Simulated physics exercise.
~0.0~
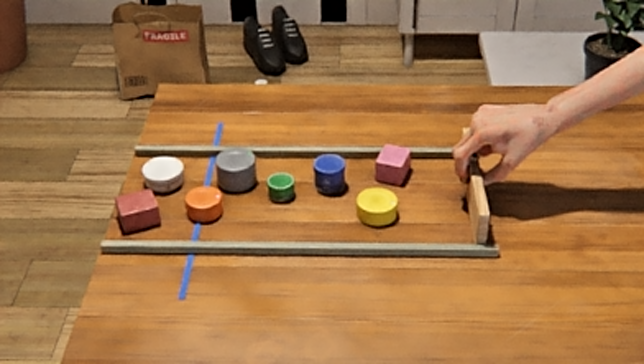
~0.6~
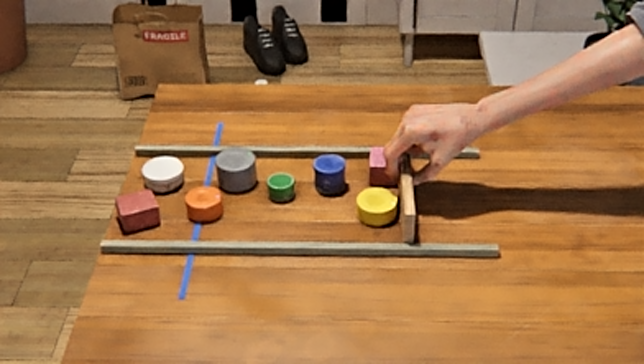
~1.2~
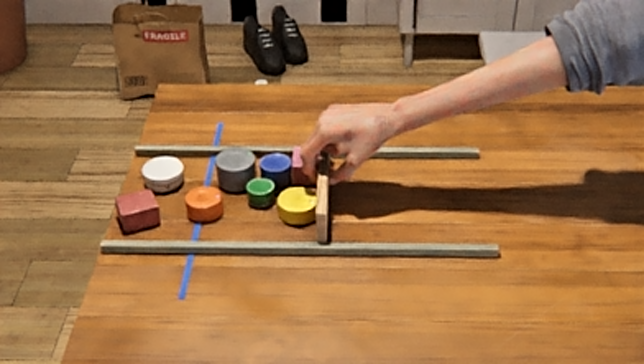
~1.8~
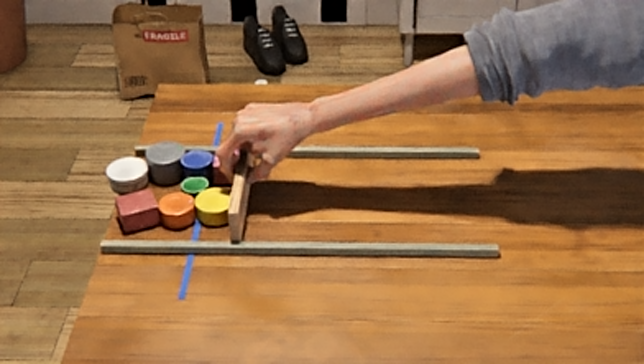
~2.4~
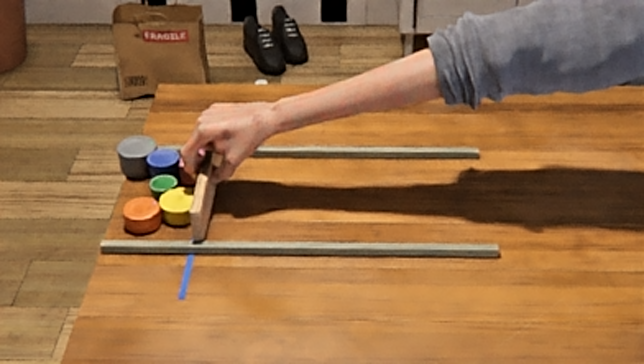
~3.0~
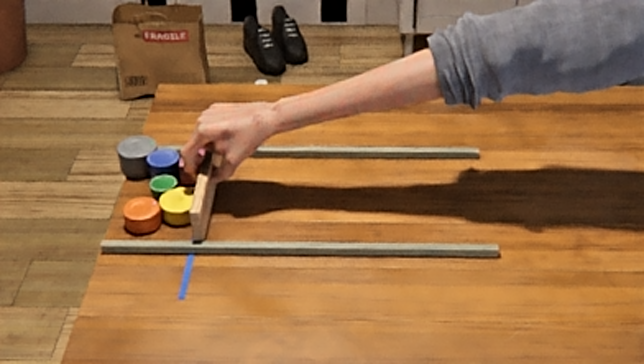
The video shows a hand pushing an upright wooden board leftward between two rails on a table, gathering colourful round pieces and blocks past a blue tape line. The white piece and red block drop out of view at the left edge, and the board stops with the rest bunched beside it.
